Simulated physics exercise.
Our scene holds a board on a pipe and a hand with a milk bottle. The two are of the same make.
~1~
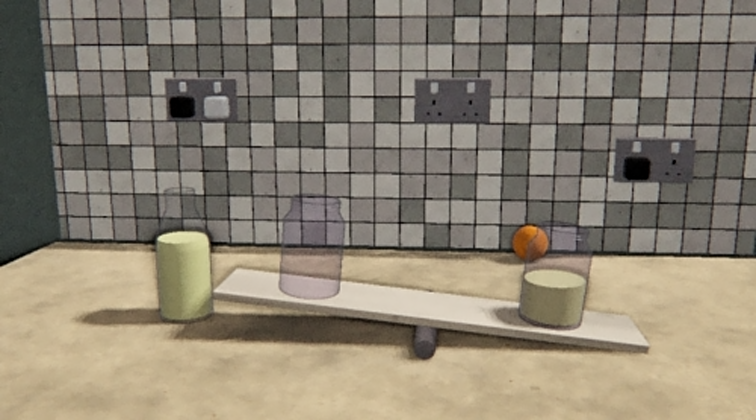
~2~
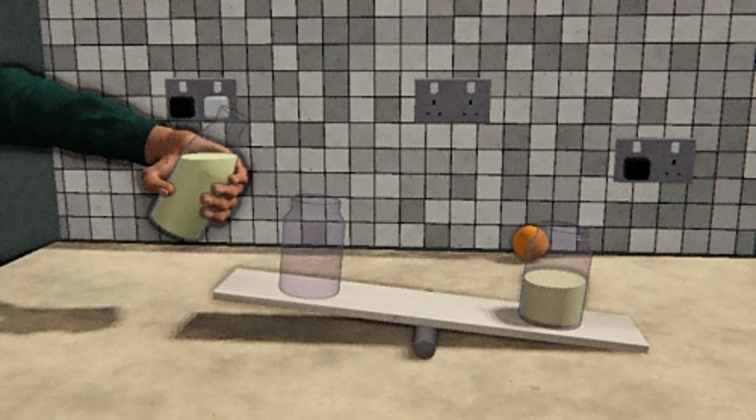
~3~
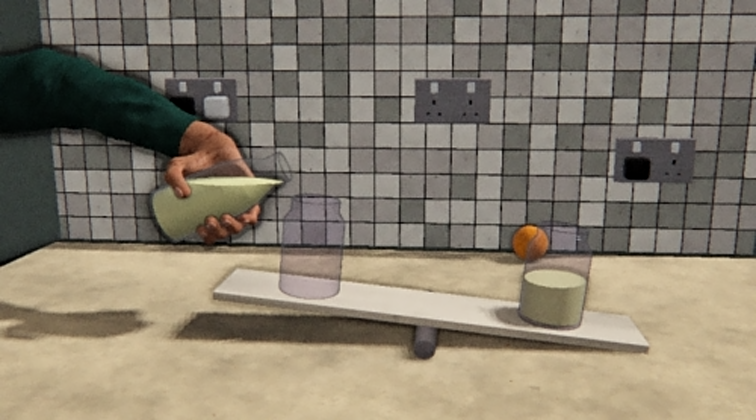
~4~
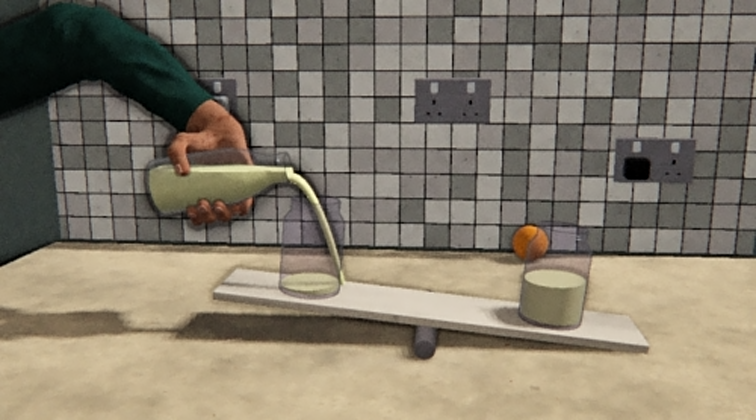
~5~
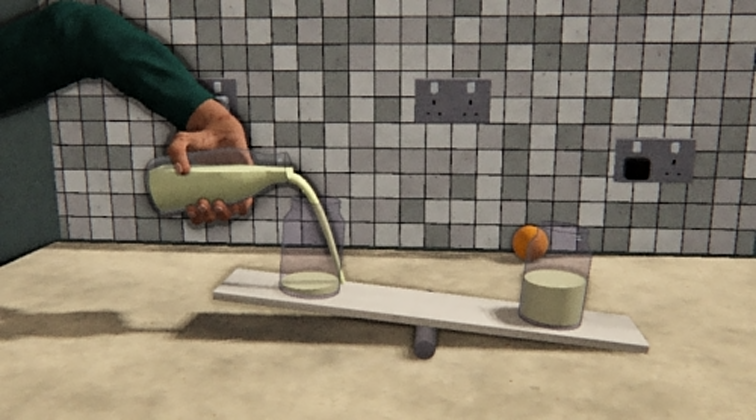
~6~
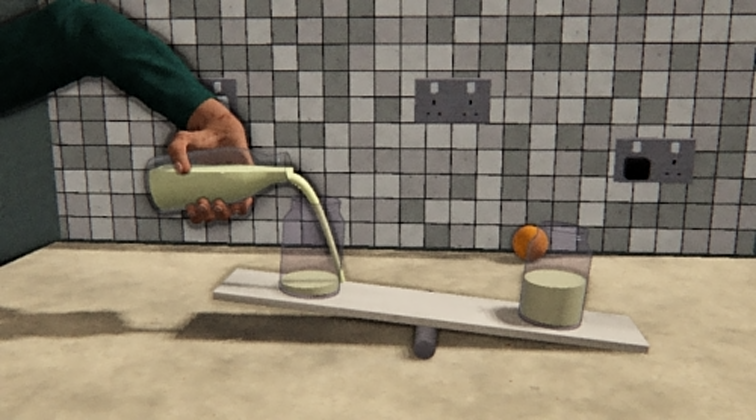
A hand in a dark green sleeve lifts a bottle of pale yellow-green liquid from the left of a kitchen counter, seen from the front by a still camera against grey tiles with sockets. A pale board rests on a dark pipe, an empty clear jar on its raised left side, a partly filled one at right, an orange behind. The hand tilts the bottle and pours a thin stream into the left jar, forming a shallow layer, while the board stays still.
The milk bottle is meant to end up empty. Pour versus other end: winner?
It changes sides.
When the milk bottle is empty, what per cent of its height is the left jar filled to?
Fill level: About 75 percent.
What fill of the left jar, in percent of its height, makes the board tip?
I reckon close to 40 in a hundred.
A moment on, the left jar is about a third full; the board leans as before.
Further on, the left jar is about two thirds full; the board has swung over, and that end is down.
When it is over, the left jar is about three quarters full; the board has swung over, and that end is down.
